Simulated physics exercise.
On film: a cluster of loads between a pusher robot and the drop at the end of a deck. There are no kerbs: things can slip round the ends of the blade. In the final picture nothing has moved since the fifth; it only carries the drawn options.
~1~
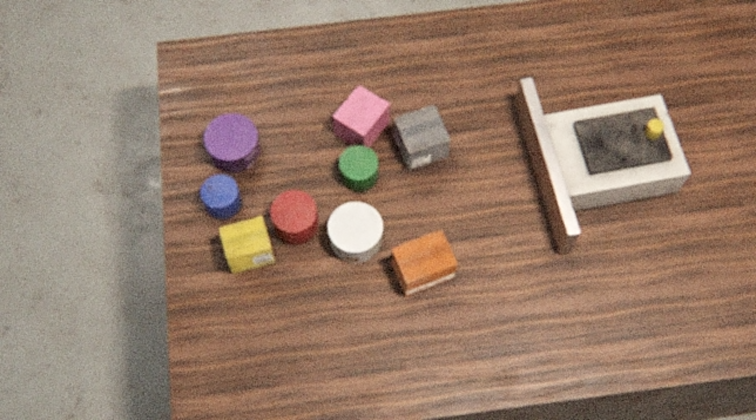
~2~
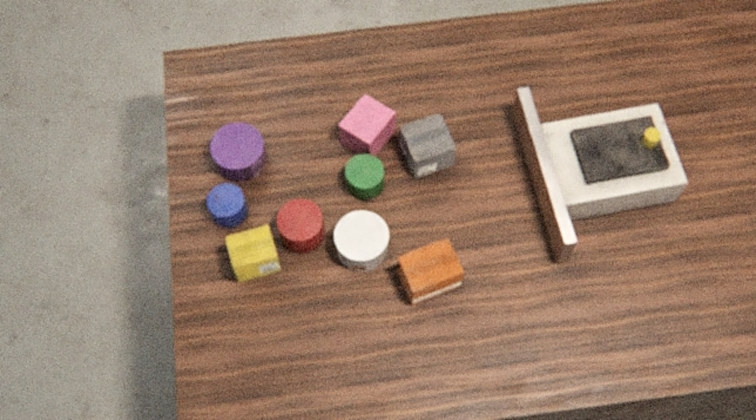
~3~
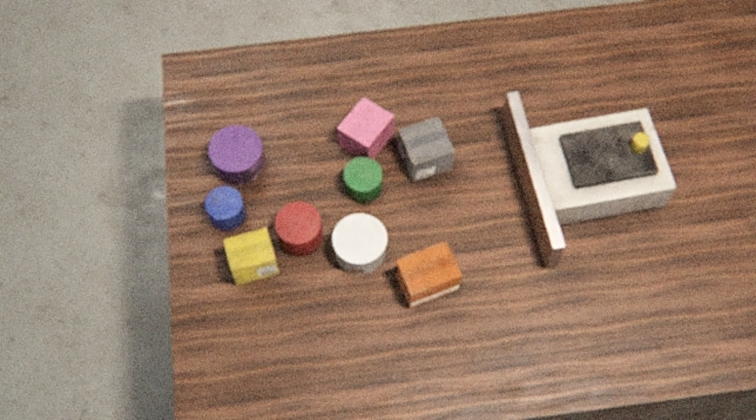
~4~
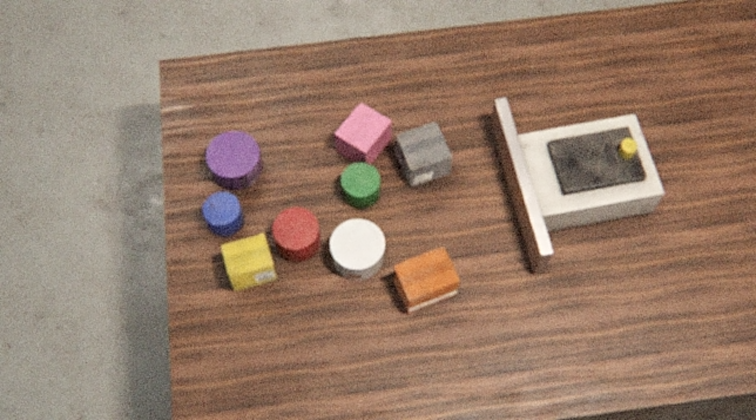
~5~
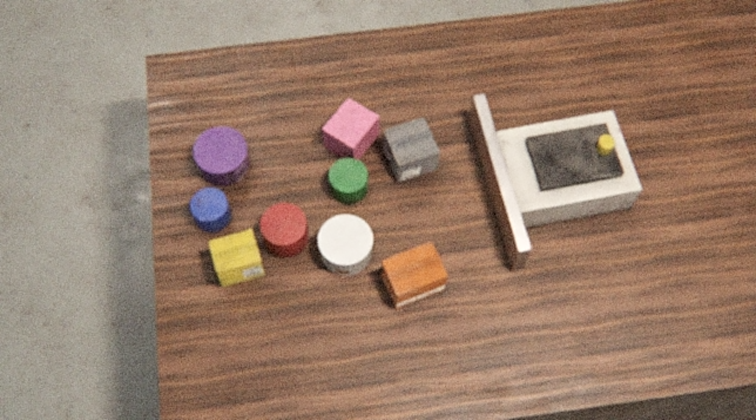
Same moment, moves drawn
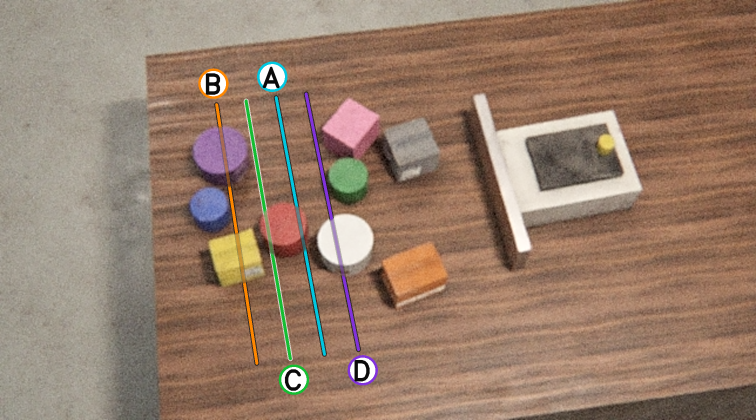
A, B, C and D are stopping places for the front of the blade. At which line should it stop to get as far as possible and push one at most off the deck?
At B, and not beyond.
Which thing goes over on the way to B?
It is the blue canister.
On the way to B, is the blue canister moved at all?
Yes.
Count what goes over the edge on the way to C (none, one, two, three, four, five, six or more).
By then, none.
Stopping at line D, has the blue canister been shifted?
By then, no.
On the marked copy, A at (299, 217); B at (235, 225); C at (267, 221); D at (331, 213).
Following B. Soon after the start, robot (473, 169); pink crate (339, 128); orange box (389, 279).
Later, robot (377, 181); blue canister (204, 213); yellow box (222, 263).
In the end, robot (305, 190); blue canister over the edge; green canister (165, 197); one fallen.
As for the rest, A is within the limit but short; C is within the limit but short; D is within the limit but short.
